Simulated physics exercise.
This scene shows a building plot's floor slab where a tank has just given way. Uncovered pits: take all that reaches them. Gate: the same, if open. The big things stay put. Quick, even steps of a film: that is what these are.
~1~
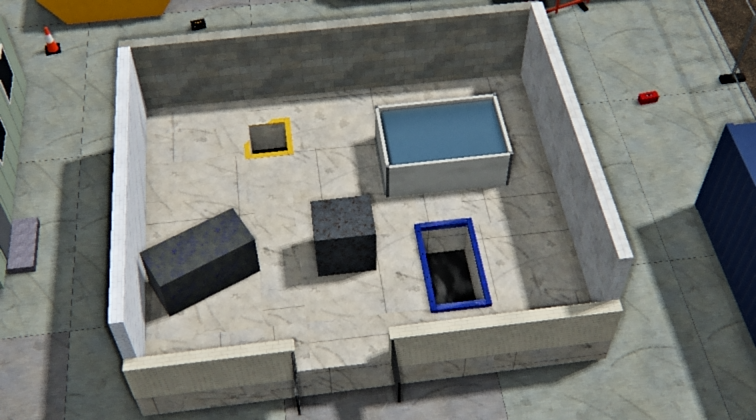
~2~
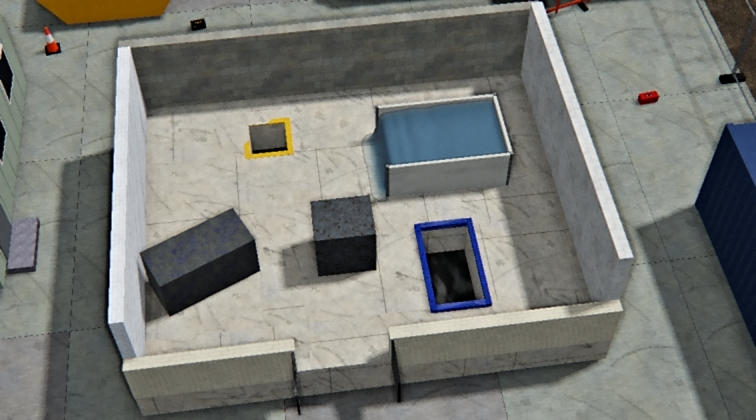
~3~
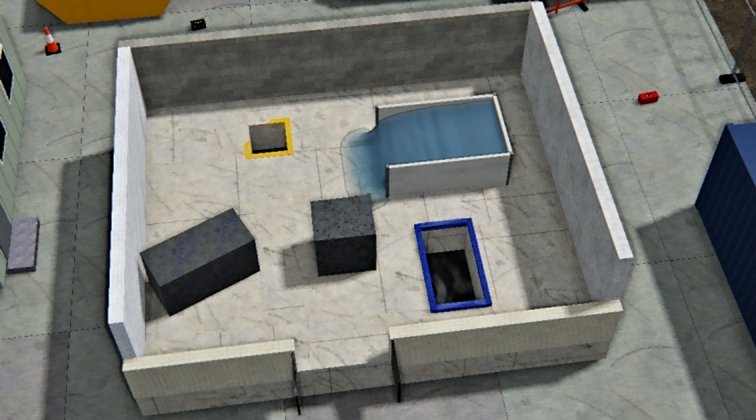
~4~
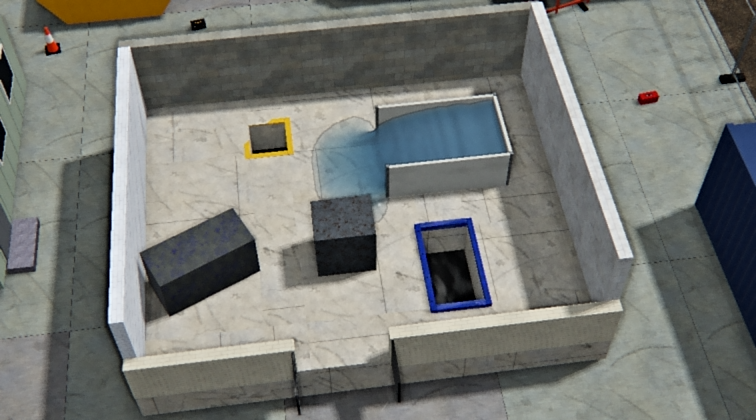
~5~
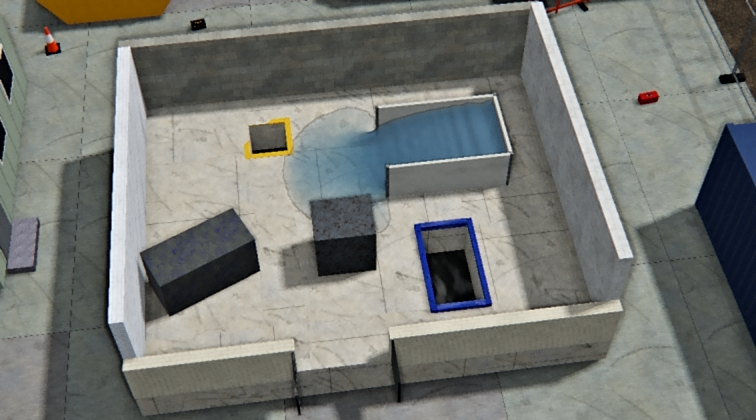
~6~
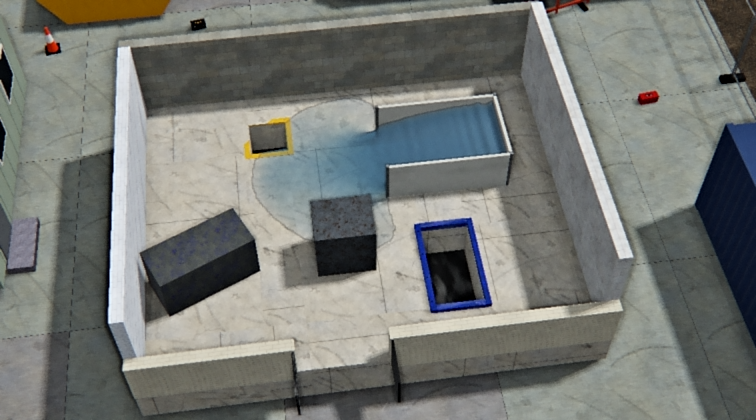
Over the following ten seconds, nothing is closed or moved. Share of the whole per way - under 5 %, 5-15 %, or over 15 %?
I expect the gate to account for five up to fifteen per cent. I expect the blue pit to account for a fraction below five per cent. I expect the yellow pit to account for upward of fifteen per cent.
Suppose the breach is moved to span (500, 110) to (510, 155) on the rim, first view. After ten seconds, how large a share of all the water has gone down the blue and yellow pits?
Result - blue: 4 %; yellow: 10 %.
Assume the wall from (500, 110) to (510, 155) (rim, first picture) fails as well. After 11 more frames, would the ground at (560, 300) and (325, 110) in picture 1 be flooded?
In order: Swamped and spared.
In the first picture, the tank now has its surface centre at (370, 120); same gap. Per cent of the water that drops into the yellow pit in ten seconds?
I'd put the yellow pit at 55 % of the whole.
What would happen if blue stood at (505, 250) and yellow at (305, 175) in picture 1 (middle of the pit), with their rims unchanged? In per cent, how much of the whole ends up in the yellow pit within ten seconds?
Out of a hundred parts, 50 go to yellow.
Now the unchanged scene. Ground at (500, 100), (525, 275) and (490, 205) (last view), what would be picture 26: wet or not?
Taking them in the order given: Spared, then spared, then spared.
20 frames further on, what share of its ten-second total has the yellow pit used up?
About 40 %.
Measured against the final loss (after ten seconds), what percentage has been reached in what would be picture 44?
Estimate: Some 60 %.
A moment on, water covers 35 % of the floor; the gate 0 %, the blue pit 0 %, the yellow pit 4 %.
Next, water covers 40 % of the floor; the gate 0 %, the blue pit 0 %, the yellow pit 9 %.
Then, water covers 55 % of the floor; the gate 0 %, the blue pit 0 %, the yellow pit 14 %.
Later, water covers 60 % of the floor; the gate 3 %, the blue pit 0 %, the yellow pit 23 %.
In the end, water covers 85 % of the floor; the gate 8 %, the blue pit 0 %, the yellow pit 34 %.
